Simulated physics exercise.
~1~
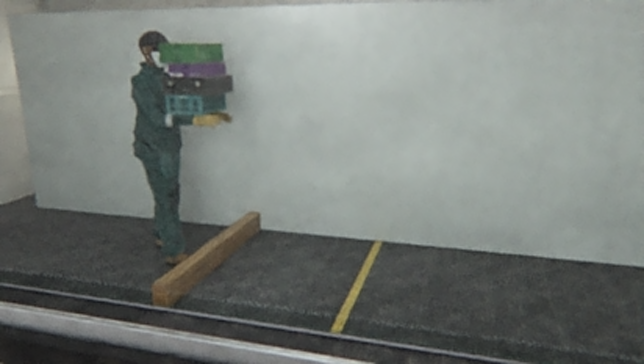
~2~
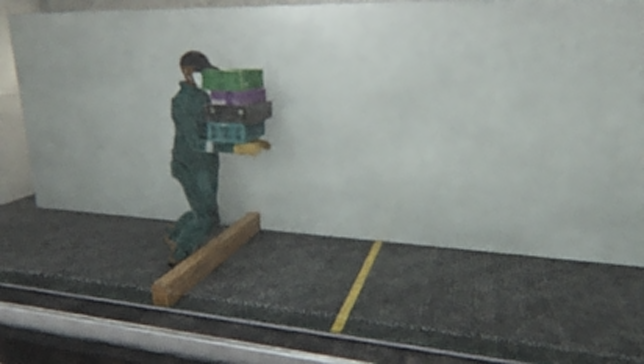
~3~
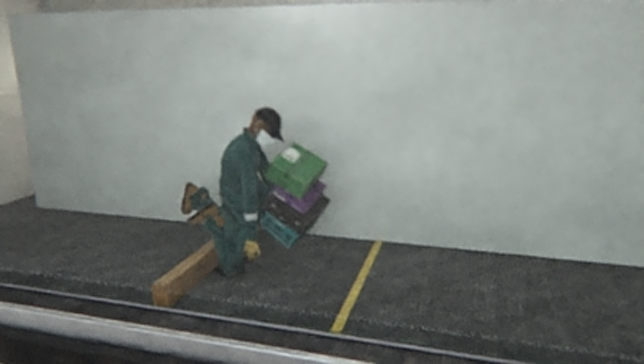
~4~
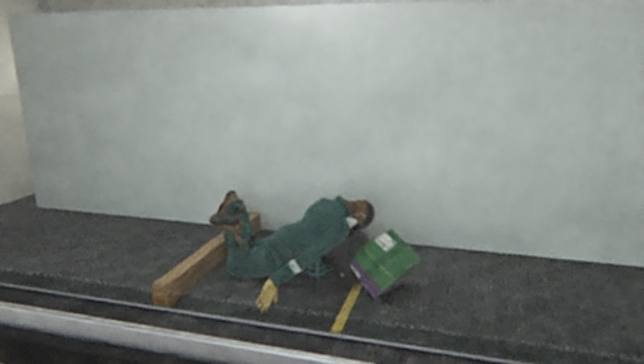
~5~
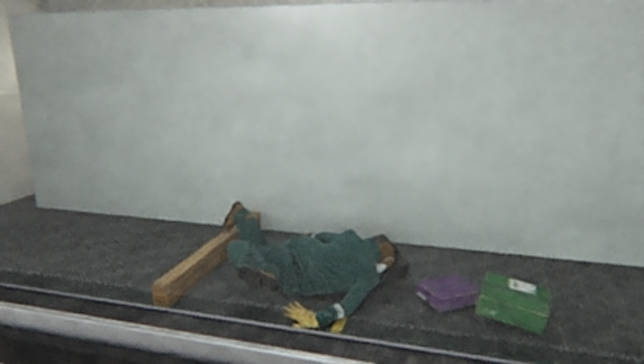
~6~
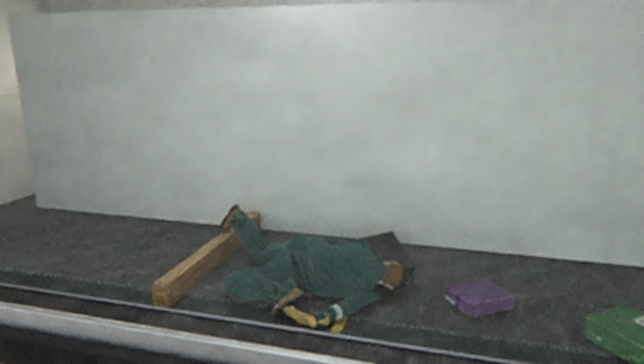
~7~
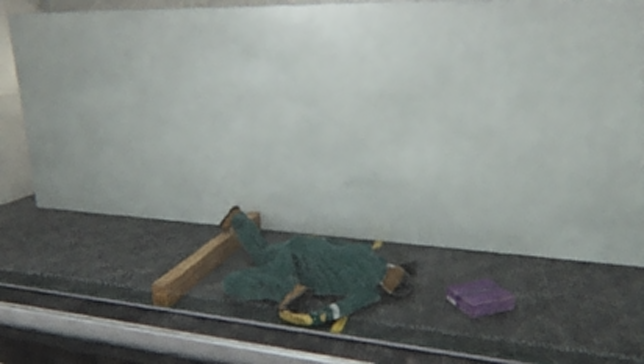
A courier in dark green clothes and a cap, seen from the side by a still camera, carries a stack of green, purple, black and teal boxes on a dark floor before a pale wall. A wooden beam lies at his feet, with a yellow line to its right. He lurches right over the beam, and the stack tips forward as his legs fold. He drops limply onto his front, and the boxes spill ahead. The green box slides out of view on the right, while the purple one stops beyond the line and he lies crumpled, head past it.
